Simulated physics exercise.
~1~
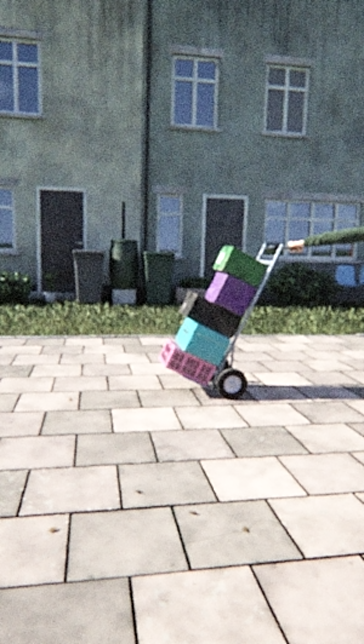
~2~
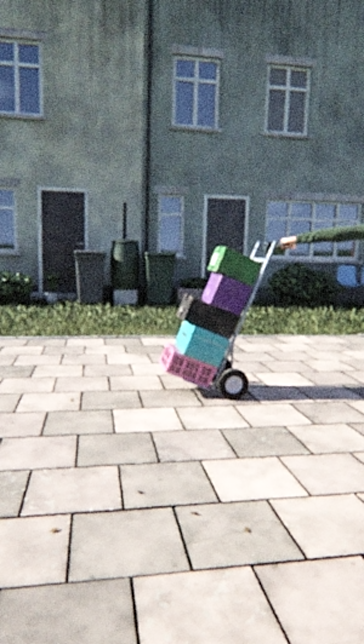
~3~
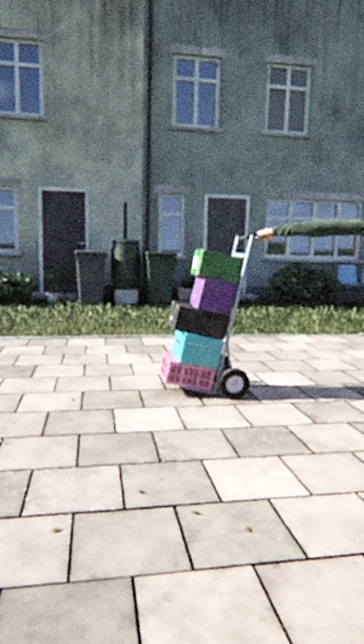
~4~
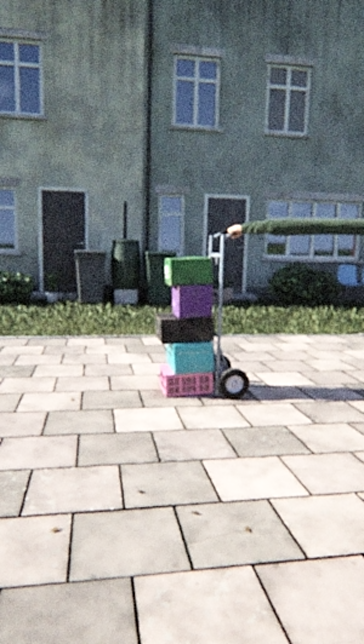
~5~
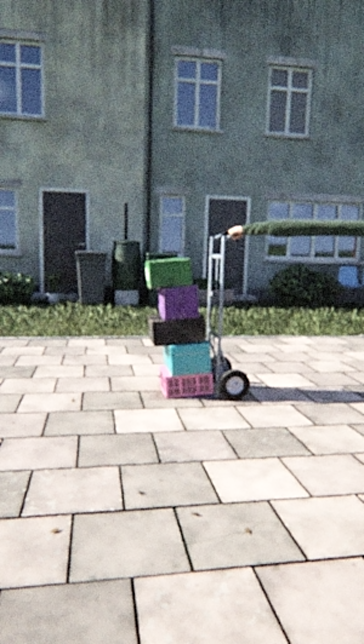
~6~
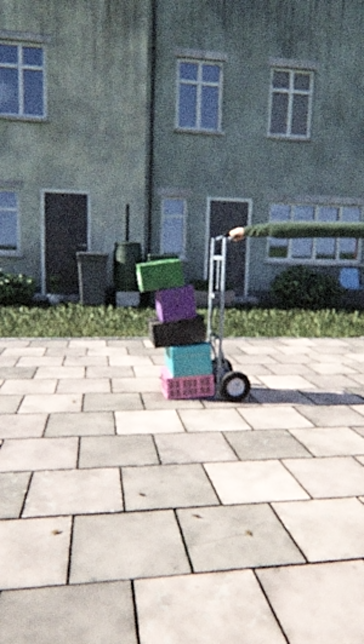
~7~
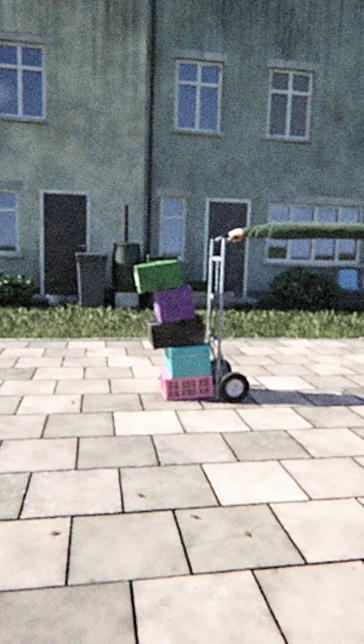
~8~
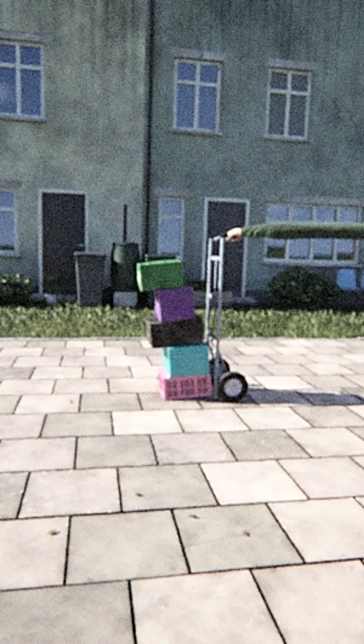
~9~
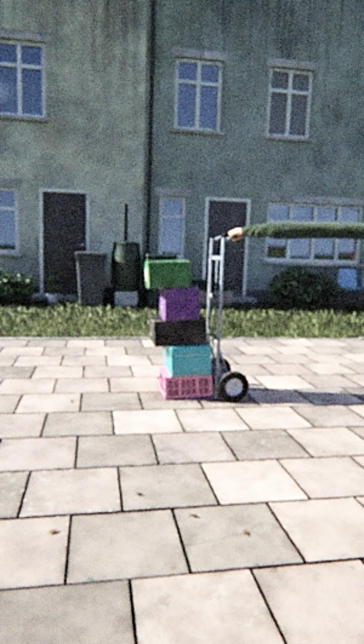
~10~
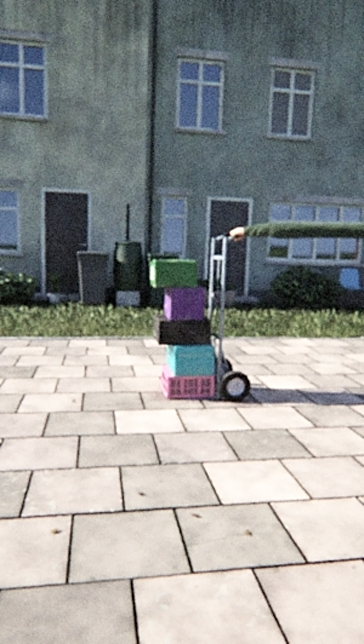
A hand truck stacked with five boxes and crates was swung upright by an outstretched arm, and the green, purple and black boxes slid left and tilted, then rocked back level, ending still stacked but off-centre above the turquoise and pink ones.
